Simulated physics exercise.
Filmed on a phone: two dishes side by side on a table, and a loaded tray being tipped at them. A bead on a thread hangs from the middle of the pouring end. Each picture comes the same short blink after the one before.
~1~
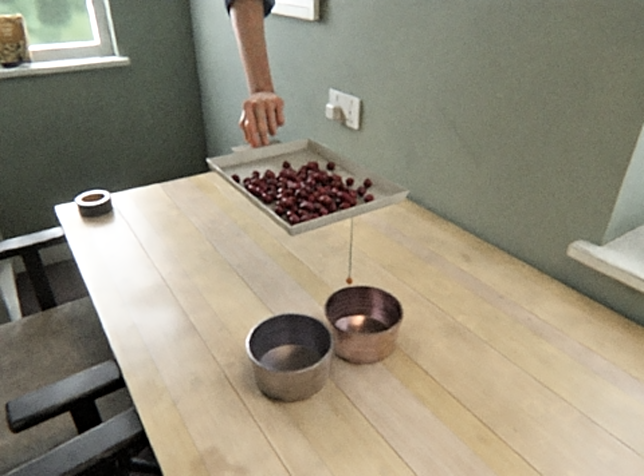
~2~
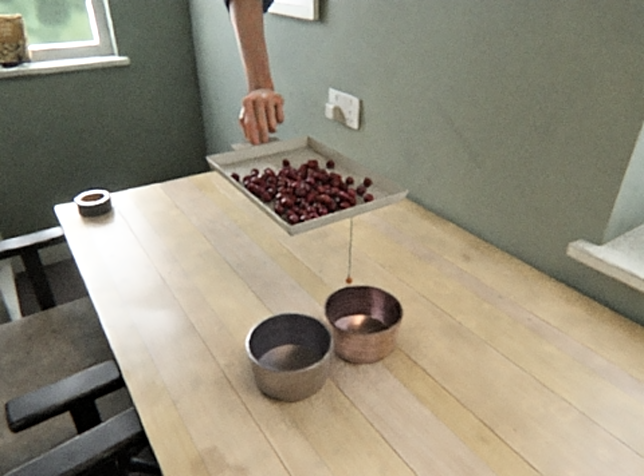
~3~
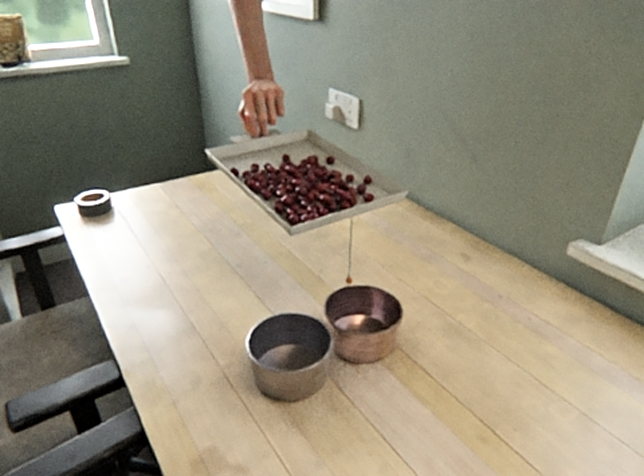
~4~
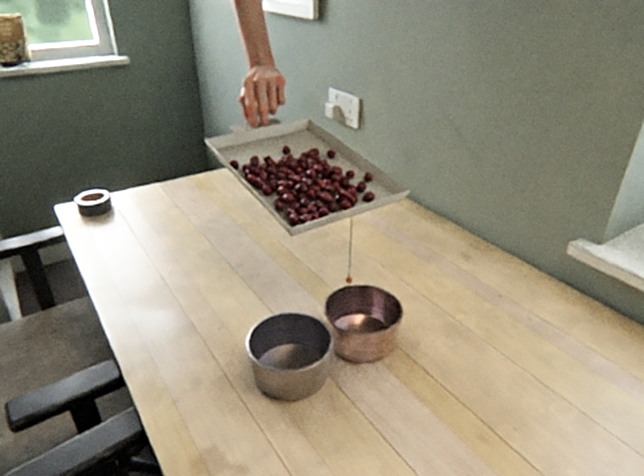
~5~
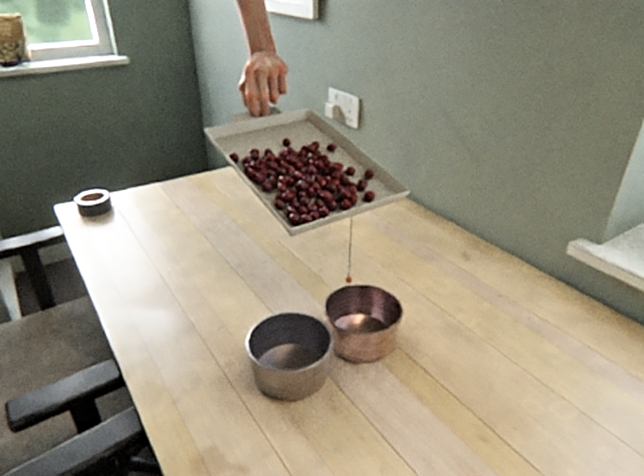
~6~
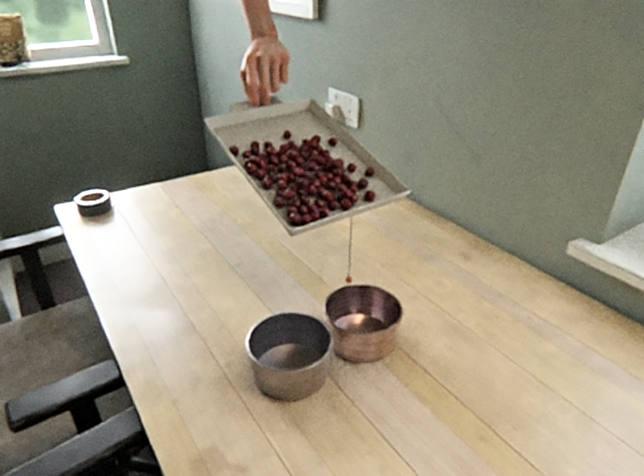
The footage shows a hand holding a tray of dark red dried cherries above two round metal dishes on a wooden table, then gradually raising the tray's far end so it tilts more steeply while the cherries barely shift.
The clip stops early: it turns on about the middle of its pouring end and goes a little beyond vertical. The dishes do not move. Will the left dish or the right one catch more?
The right-hand one ends fuller.
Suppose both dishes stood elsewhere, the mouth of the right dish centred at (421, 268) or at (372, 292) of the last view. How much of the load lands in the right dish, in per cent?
About 0 and 20 per cent.
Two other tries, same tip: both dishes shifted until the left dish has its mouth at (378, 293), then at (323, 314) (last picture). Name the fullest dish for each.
One: The left dish. Two: The dish on the left.
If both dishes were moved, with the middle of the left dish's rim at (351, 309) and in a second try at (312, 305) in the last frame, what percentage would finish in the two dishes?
Roughly 60 per cent, and 40 per cent.
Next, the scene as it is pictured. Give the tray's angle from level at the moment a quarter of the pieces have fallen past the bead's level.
At some 105 degrees.
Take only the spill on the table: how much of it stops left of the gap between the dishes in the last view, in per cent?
Roughly 0 in a hundred.
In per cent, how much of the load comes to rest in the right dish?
Some 50 per cent.
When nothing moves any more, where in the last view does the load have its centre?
Around (360, 341).
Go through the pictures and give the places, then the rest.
In the first frame, corners of the pouring end near (292, 224) and (403, 190), level; middle of the load near (305, 191), dried cherries; left dish near (313, 380); right dish near (387, 343); bead on its thread near (349, 281).
In the second frame, corners of the pouring end near (291, 224) and (403, 190), level; middle of the load near (305, 190).
In the third frame, corners of the pouring end near (292, 224) and (403, 190), tipped barely, level across its low end; middle of the load near (305, 188).
In the fourth frame, corners of the pouring end near (292, 225) and (404, 189), tipped a little, level across its low end; middle of the load near (305, 184).
In the fifth frame, corners of the pouring end near (292, 225) and (404, 189), tipped a little, level across its low end; middle of the load near (306, 180).
In the sixth frame, corners of the pouring end near (293, 226) and (405, 190), tipped clearly, level across its low end; middle of the load near (306, 176); left dish near (313, 379); right dish near (387, 342).
Shortly afterwards, tray tipped steeply; all but a few on the tray; only a few in the air.
Next, tray tipped past a quarter turn; near two thirds on the tray; only a few in the left dish; a little in the right dish; near a quarter in the air.
Some moments later, tray tipped past a quarter turn; near a quarter in the left dish; near half in the right dish; near a quarter outside both; only a few in the air.
In the end, tray tipped past a quarter turn; near a quarter in the left dish; near half in the right dish; near a quarter outside both; only a few in the air.
